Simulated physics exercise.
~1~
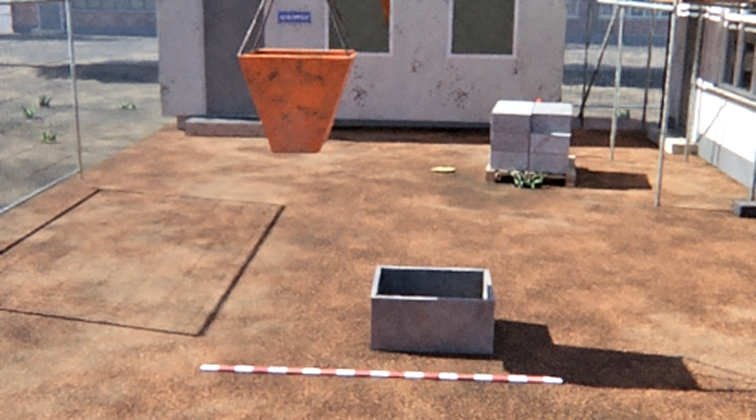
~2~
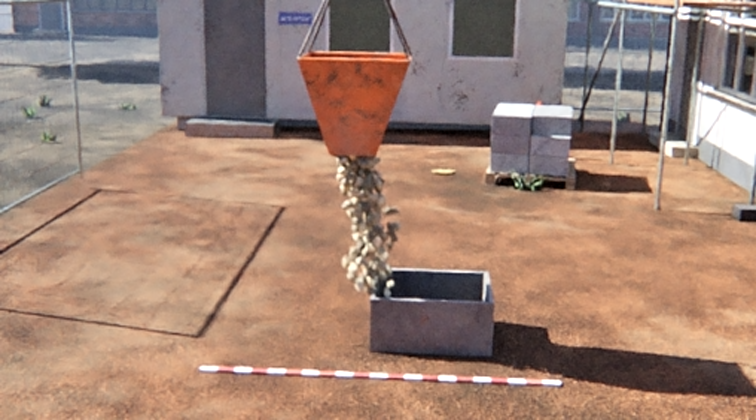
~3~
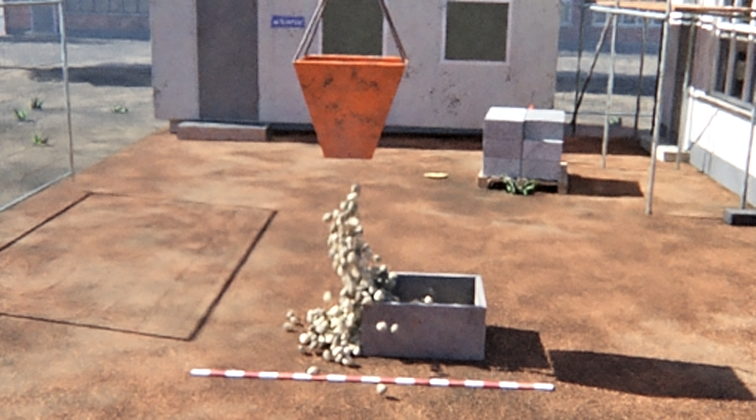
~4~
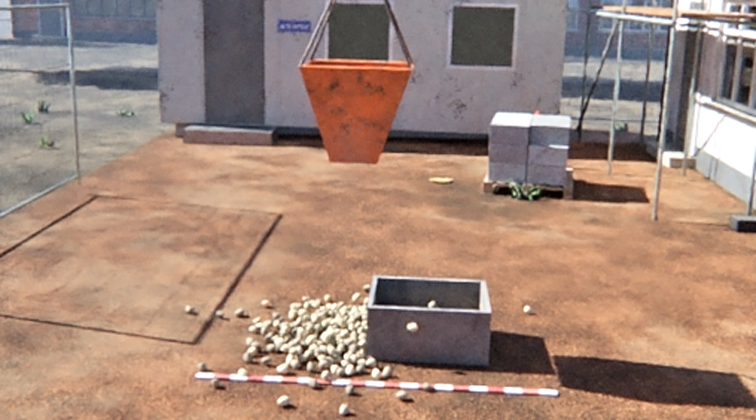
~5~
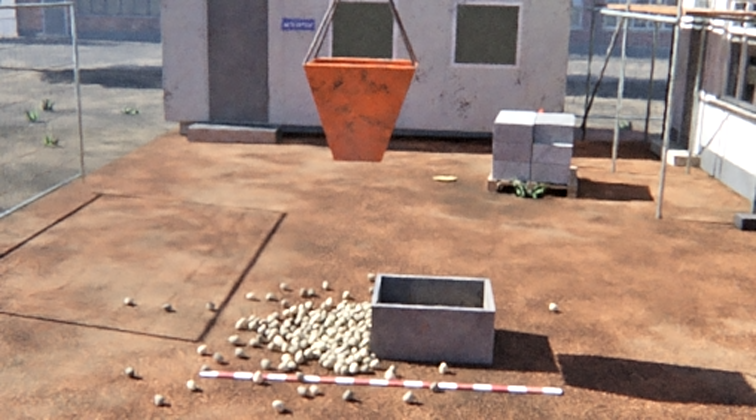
An orange, tapered skip hangs from chains above a yard of reddish-brown dirt, seen from slightly above by a gently swaying camera. Below it stand an open grey bin and a red-and-white staff lying in front, with pale blocks stacked on a pallet and a whitish building behind. The skip moves right, and pale round stones pour from its bottom in a thick stream toward the bin's left edge. The skip empties, and many stones tumble onto the ground. They settle in a heap against the bin's left side, with some inside the bin and a few scattered around, one lying off to the right.
